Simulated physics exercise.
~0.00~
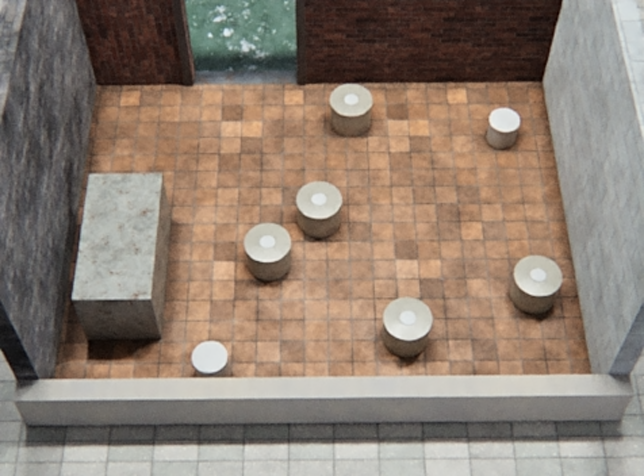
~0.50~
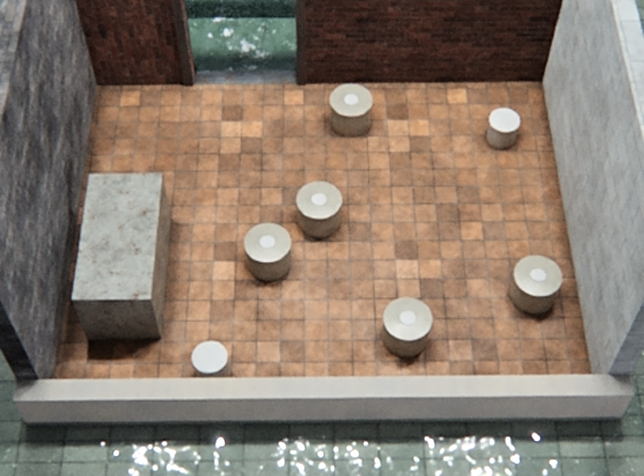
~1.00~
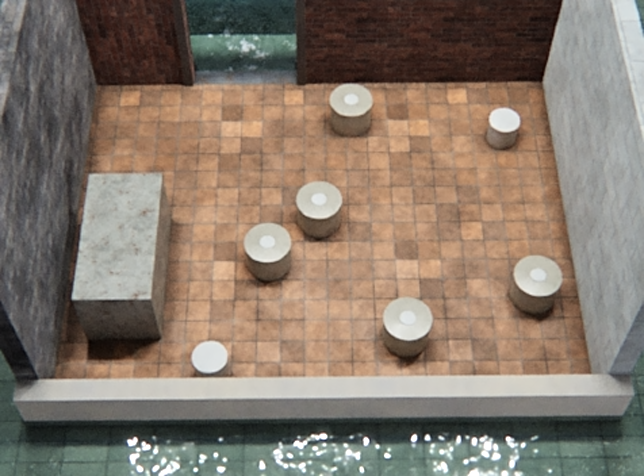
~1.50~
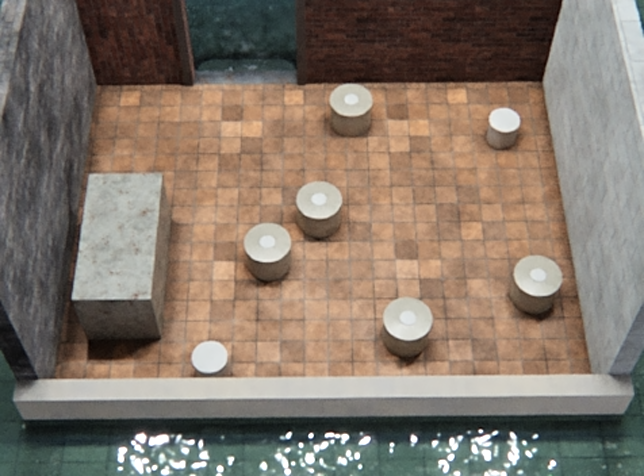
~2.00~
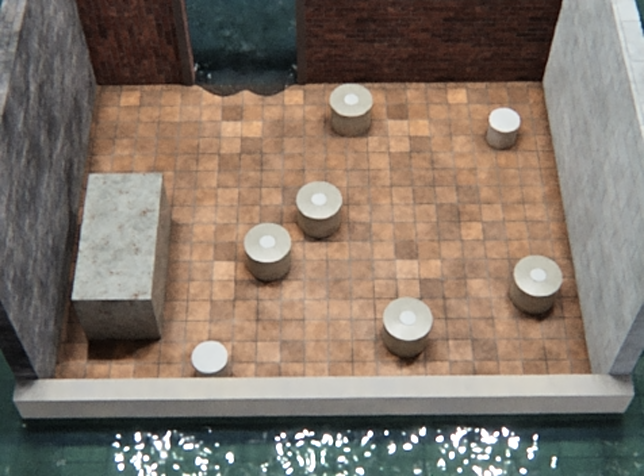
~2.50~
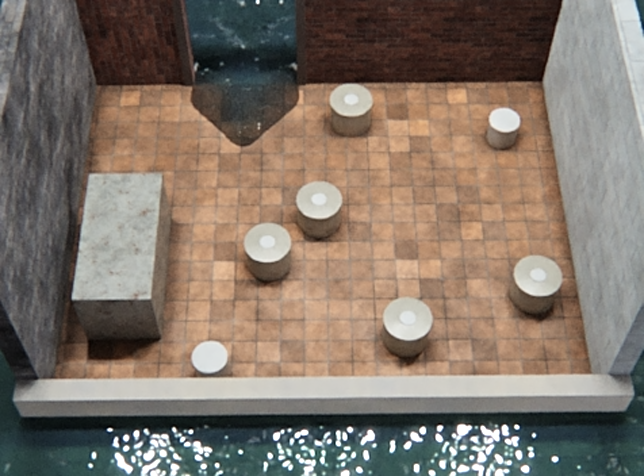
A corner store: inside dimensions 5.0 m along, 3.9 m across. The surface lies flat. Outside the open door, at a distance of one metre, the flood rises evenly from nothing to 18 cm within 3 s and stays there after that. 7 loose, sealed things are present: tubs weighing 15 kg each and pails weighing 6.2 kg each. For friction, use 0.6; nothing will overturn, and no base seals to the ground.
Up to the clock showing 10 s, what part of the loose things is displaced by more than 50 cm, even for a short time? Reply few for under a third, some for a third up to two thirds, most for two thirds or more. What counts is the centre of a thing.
Few.
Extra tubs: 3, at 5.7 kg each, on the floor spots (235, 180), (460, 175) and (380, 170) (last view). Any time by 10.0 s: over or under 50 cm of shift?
The first one tops the mark, the next stays inside the mark, and the last stays inside the mark.
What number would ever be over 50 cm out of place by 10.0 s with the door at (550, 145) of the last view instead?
That would give 1.
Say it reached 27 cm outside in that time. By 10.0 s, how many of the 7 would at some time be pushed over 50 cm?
Then the count would be 5.
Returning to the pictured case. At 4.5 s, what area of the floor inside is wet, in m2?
Wet area: Approx. 7.0 m2.
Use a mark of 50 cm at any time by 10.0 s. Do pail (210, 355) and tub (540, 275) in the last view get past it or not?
Listed as asked: Outside the limit and inside the limit.
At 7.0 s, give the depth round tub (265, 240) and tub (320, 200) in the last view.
4 and 6 cm.
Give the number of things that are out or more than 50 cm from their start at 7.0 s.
By then the count is 0.
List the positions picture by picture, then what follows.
In the first picture, a tub at (267, 242) rests on the ground; a tub at (408, 318) rests on the ground; water covers 0.0 m2; 0 of 7 have shifted.
In the second picture, a tub at (267, 242), on the bottom; a tub at (408, 318), on the bottom; 0.0 m2 under water; 0 of 7 have shifted.
In the third picture, a tub at (267, 242) rests on the ground; a tub at (408, 318) rests on the ground; 0.0 m2 under water; 0 of 7 have shifted.
In the fourth picture, a tub at (267, 242) rests on the ground; a tub at (408, 318), on the bottom; water covers 0.0 m2; 0 of 7 have shifted.
In the fifth picture, a tub at (267, 242), on the bottom; a tub at (408, 318), on the bottom; 0.1 m2 under water; 0 of 7 have shifted.
In the sixth picture, a tub at (267, 242), on the bottom; a tub at (408, 318), on the bottom; 0.6 m2 under water; 0 of 7 have shifted.
After 3.5 s 0 of 7 are over 50 cm from their spots; 0 afloat.
After 4.5 s 0 of 7 are over 50 cm from their spots; 0 afloat.
After 7.0 s 0 of 7 are over 50 cm from their spots; 0 afloat.
After 10.0 s 1 of 7 are over 50 cm from their spots, and 1 have been at some point; 0 afloat.
